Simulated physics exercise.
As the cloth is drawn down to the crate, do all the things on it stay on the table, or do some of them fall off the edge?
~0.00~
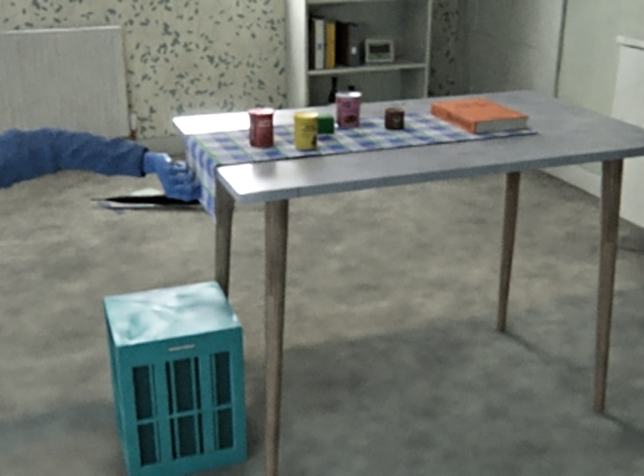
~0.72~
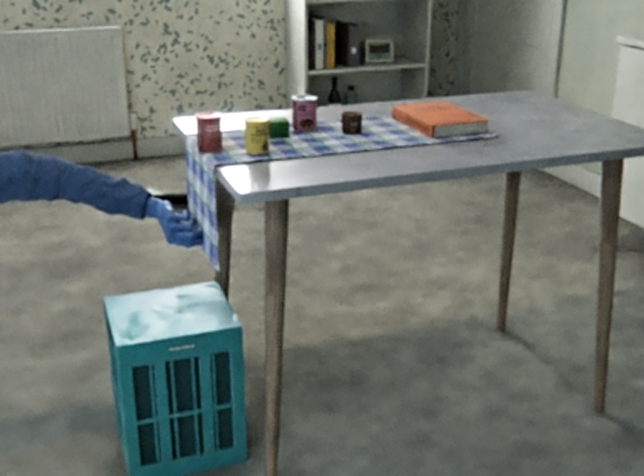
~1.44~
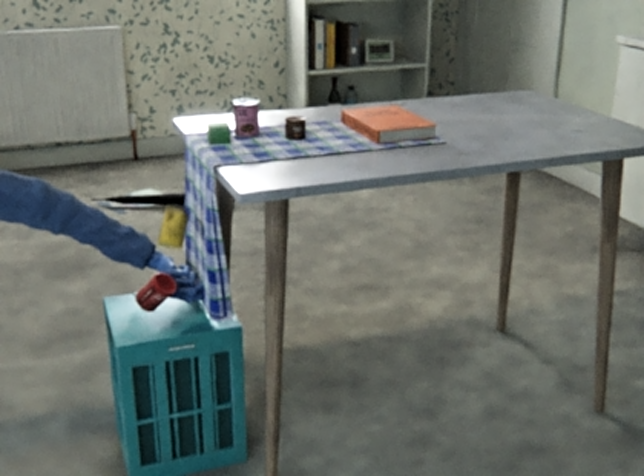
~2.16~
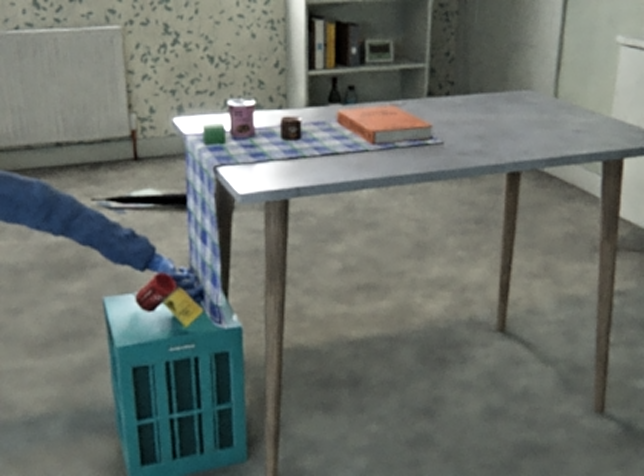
Some of them fall. Two things go over the edge, the red can and the yellow can, while the green cube, the pink can, the dark jar and the orange book stay on the table.
